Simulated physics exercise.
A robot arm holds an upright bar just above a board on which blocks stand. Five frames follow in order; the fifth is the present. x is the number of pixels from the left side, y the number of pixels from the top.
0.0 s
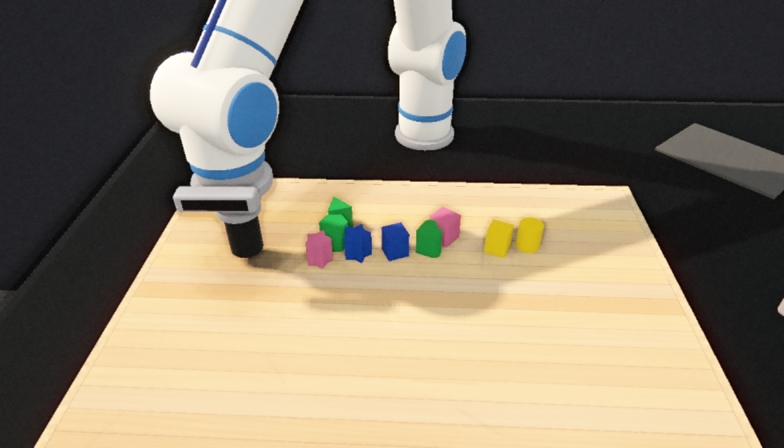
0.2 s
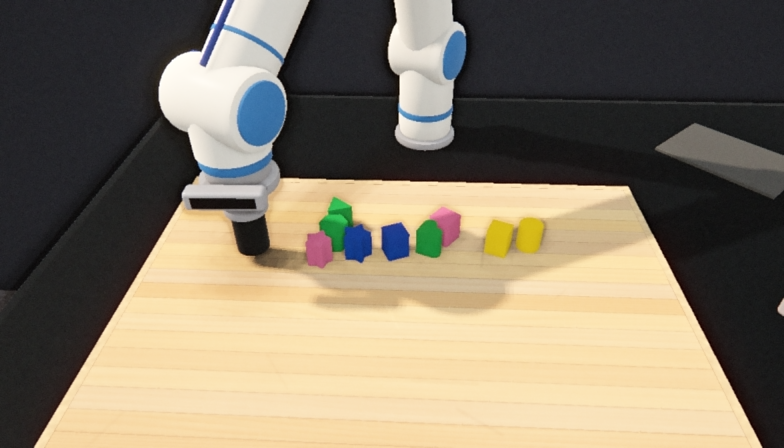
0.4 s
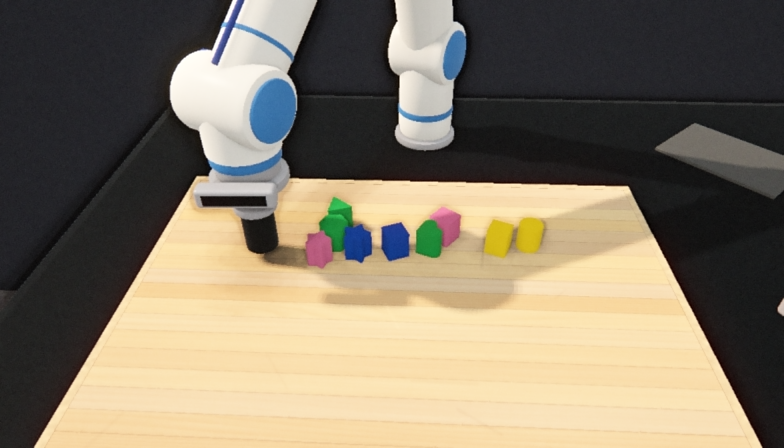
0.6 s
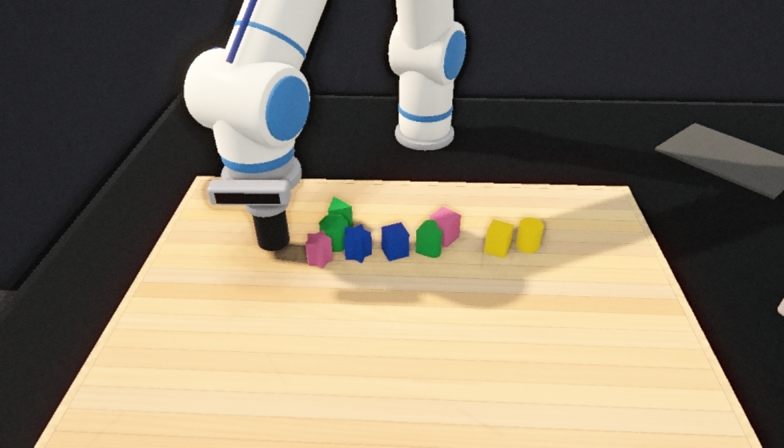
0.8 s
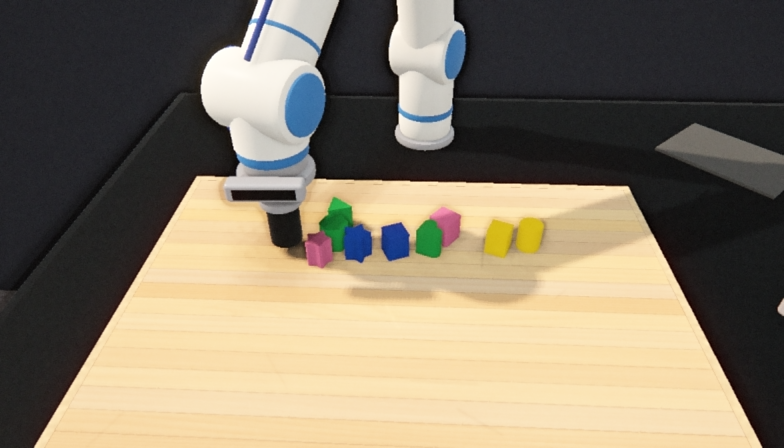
Above a wooden board, a robot arm moves a black bar slightly right beside still blocks.
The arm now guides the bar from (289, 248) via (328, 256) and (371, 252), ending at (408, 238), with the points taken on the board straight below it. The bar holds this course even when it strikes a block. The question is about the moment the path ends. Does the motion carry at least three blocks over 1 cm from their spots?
I'd say yes.
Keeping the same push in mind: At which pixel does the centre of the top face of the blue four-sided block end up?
It ends at (443, 227).
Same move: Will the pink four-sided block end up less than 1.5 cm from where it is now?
My answer is no.
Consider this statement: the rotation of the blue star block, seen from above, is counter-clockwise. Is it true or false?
That statement is not accurate.
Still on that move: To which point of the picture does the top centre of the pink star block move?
Final place: (349, 252).
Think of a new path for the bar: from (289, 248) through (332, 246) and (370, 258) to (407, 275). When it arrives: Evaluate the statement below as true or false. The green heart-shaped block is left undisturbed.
False
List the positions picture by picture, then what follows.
Lower end of the bar (247, 248), tops of blocks, pink star block (317, 238), green hexagon (333, 222), blue star block (357, 232), blue four-sided block (395, 230), pink four-sided block (445, 216), in the first frame.
Bar (254, 246), blocks as before, in the second frame.
Bar (263, 244), blocks as before, in the third frame.
Bar (274, 241), blocks as before, in the fourth frame.
Bar (287, 238), pink star block (317, 238), green hexagon (333, 222), blue star block (357, 232), blue four-sided block (395, 230), pink four-sided block (445, 216), in the fifth frame.
The first path, step by step. One third of the way, bar (328, 246); pink star block (340, 248), turned 55° clockwise; green hexagon (346, 219), turned 25° anticlockwise; blue star block (363, 231), turned 40° clockwise.
Two thirds of the way, bar (372, 243); pink star block (349, 252), turned 90° clockwise; green hexagon (357, 214), turned 70° anticlockwise; blue star block (397, 224), turned 50° clockwise; blue four-sided block (420, 227), turned 35° clockwise.
At the end, bar (408, 228); pink star block (349, 252), turned 90° clockwise; green hexagon (357, 214), turned 70° anticlockwise; blue star block (432, 211), turned 50° clockwise; blue four-sided block (443, 227), turned 60° clockwise; pink four-sided block (457, 212).
